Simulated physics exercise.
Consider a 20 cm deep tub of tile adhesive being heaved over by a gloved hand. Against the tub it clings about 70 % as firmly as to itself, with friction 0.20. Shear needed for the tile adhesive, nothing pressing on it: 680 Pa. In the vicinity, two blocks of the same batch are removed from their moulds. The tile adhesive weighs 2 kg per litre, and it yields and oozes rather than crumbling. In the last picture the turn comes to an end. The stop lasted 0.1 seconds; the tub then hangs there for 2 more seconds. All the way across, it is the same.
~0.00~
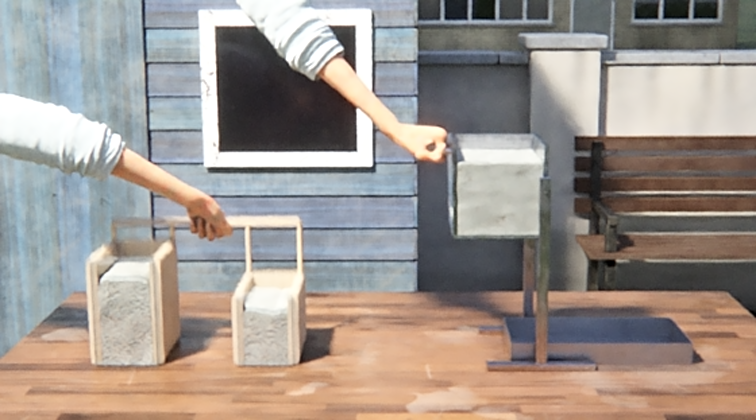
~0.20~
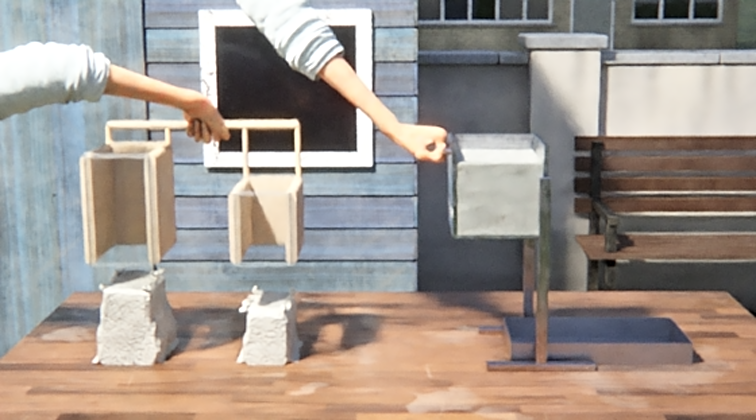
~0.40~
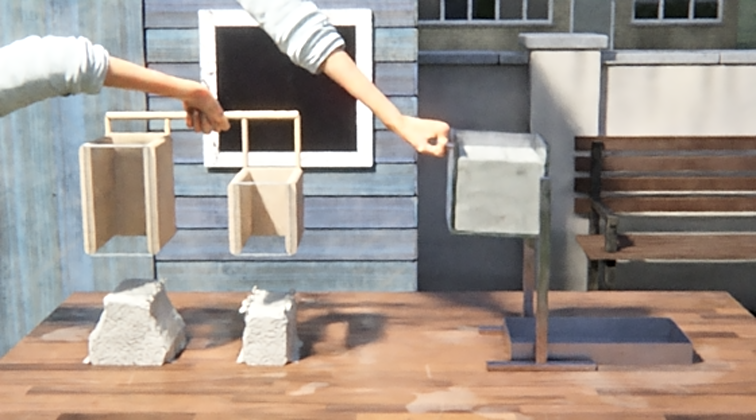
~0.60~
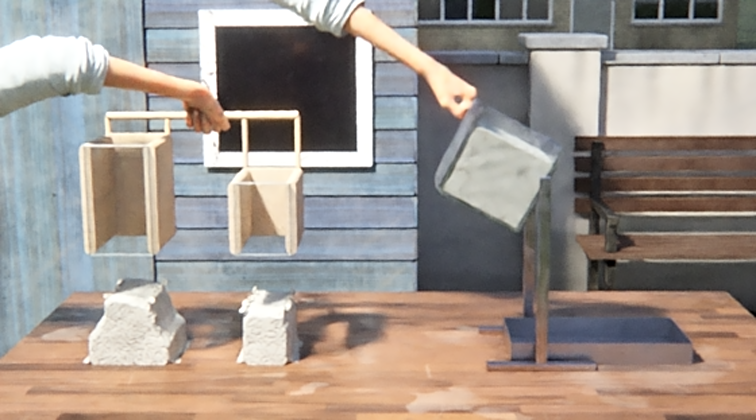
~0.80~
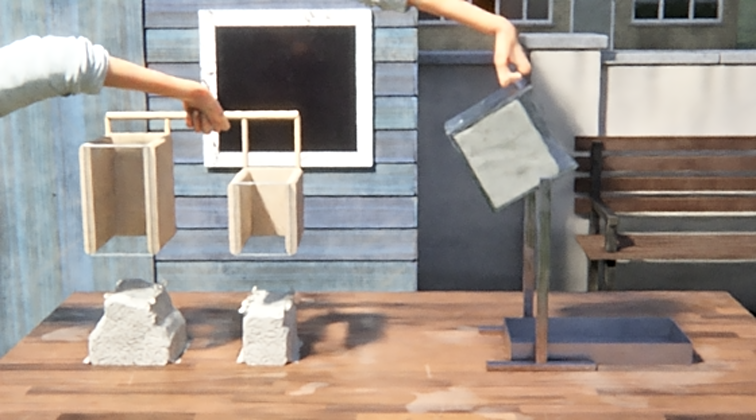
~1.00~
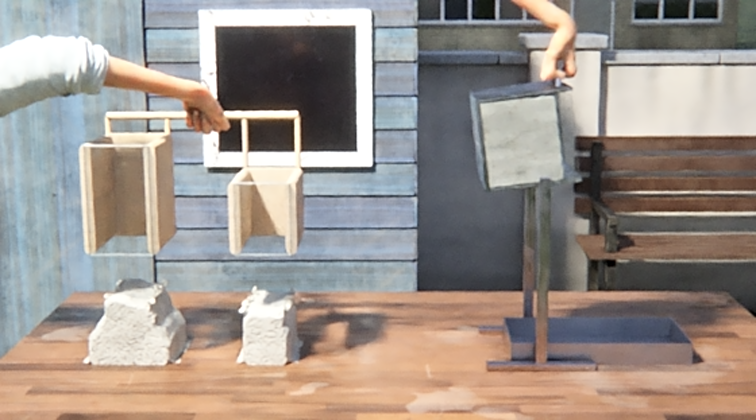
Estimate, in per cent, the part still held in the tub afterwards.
The part still in the tub is about 100 %.
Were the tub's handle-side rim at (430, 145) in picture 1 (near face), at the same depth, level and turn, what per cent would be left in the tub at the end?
That would leave about 65 % in the tub.
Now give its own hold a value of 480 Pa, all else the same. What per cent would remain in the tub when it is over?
That comes out at roughly 75 %.
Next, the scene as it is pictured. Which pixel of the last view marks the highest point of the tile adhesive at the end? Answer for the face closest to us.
Around (498, 105).
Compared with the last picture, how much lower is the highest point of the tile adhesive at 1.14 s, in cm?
I reckon it's close to 1 cm.
After 1.14 s, the tub is at 83 degrees and holds 100 %.
After 1.31 s, the tub is at 83 degrees and holds 100 %.
After 1.48 s, the tub is at 83 degrees and holds 100 %.
After 1.65 s, the tub is at 83 degrees and holds 100 %.
After 3.00 s, the tub is at 83 degrees and holds 100 %.
